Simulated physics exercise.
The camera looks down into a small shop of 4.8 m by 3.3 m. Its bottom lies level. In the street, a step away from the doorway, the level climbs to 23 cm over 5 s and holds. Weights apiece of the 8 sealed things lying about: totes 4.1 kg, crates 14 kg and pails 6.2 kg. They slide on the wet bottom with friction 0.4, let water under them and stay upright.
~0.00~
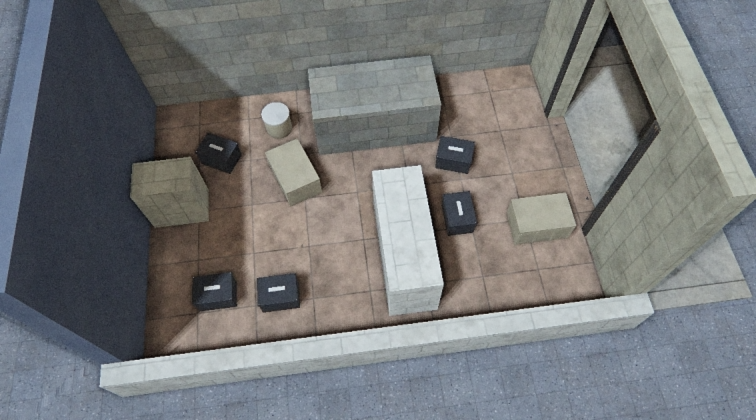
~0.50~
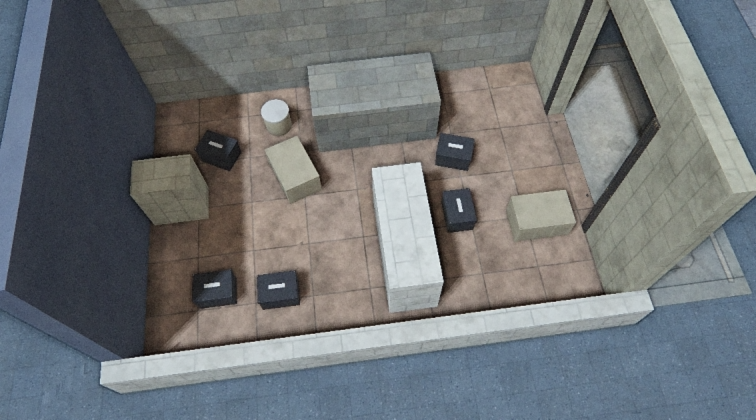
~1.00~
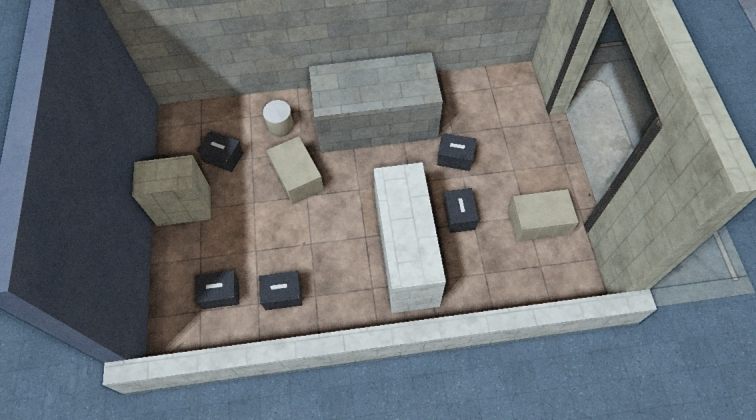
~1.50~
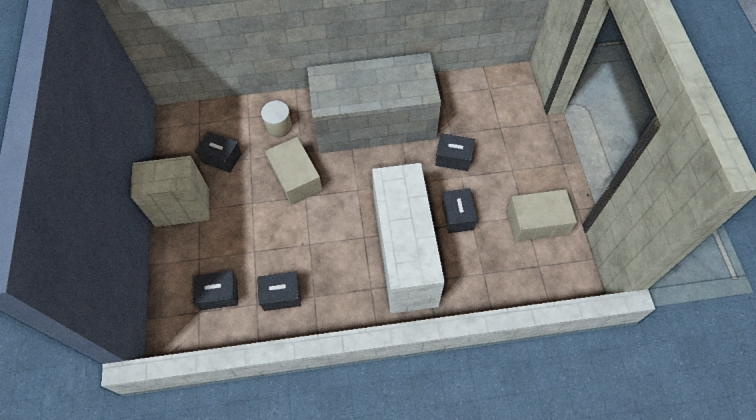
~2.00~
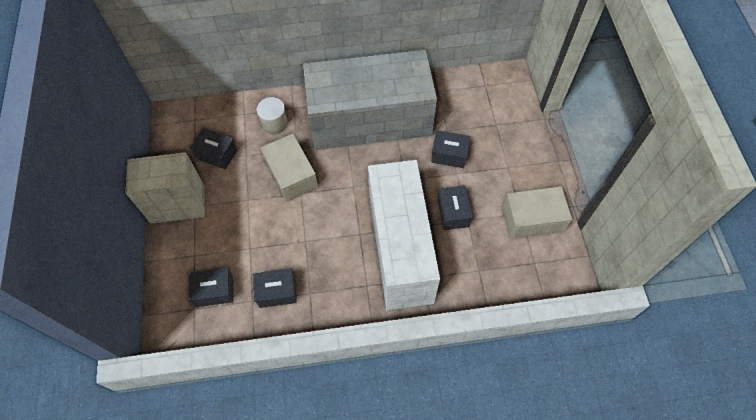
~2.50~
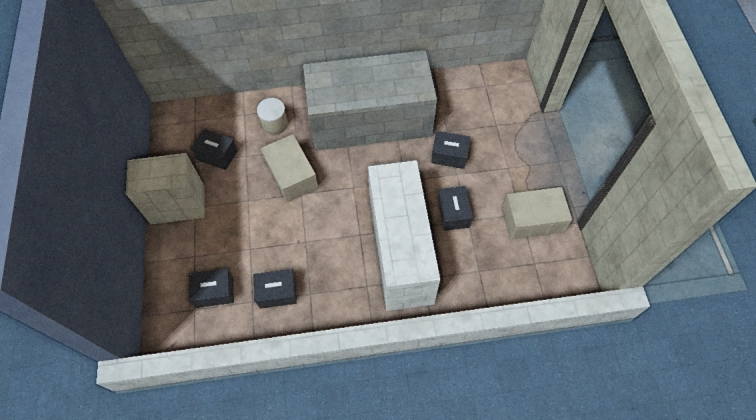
Water spreads over the street outside a small walled shop, then creeps in through the doorway.
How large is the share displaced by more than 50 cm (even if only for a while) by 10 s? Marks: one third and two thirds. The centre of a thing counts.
Share: Two thirds or more.
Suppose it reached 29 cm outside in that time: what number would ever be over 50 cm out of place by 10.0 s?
In that case 7 of them.
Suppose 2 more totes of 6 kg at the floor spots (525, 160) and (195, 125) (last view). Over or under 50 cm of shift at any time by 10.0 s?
In turn: Past it, under.
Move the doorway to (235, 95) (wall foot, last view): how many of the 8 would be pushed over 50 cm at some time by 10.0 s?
In that case 5 of them.
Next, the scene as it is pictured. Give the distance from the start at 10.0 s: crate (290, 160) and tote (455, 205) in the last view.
In turn: 80 cm, 100 cm.
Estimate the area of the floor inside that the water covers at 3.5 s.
Some 2.0 m2.
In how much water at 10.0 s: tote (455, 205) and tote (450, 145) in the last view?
Roughly 13 and 14 cm.
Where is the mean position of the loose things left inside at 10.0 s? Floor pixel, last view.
Near (297, 229).
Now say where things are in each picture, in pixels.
In the first picture, a tote at (456, 149) rests on the ground; a tote at (216, 148) rests on the ground; 0.0 m2 under water; 0 of 8 have shifted.
In the second picture, a tote at (455, 146), on the bottom; a tote at (216, 145) rests on the ground; 0.0 m2 under water; 0 of 8 have shifted.
In the third picture, a tote at (457, 146), on the bottom; a tote at (218, 146), on the bottom; 0.0 m2 under water; 0 of 8 have shifted.
In the fourth picture, a tote at (456, 147) rests on the ground; a tote at (216, 147), on the bottom; water covers 0.0 m2; 0 of 8 have shifted.
In the fifth picture, a tote at (452, 144), on the bottom; a tote at (212, 143) rests on the ground; 0.0 m2 under water; 0 of 8 have shifted.
In the sixth picture, a tote at (452, 144), on the bottom; a tote at (212, 144) rests on the ground; water covers 0.5 m2; 0 of 8 have shifted.
After 3.5 s 0 of 8 are over 50 cm from their spots; 0 afloat.
After 4.5 s 1 of 8 are over 50 cm from their spots; 0 afloat.
After 7.0 s 4 of 8 are over 50 cm from their spots; 2 afloat.
After 10.0 s 4 of 8 are over 50 cm from their spots, and 7 have been at some point; 7 afloat.
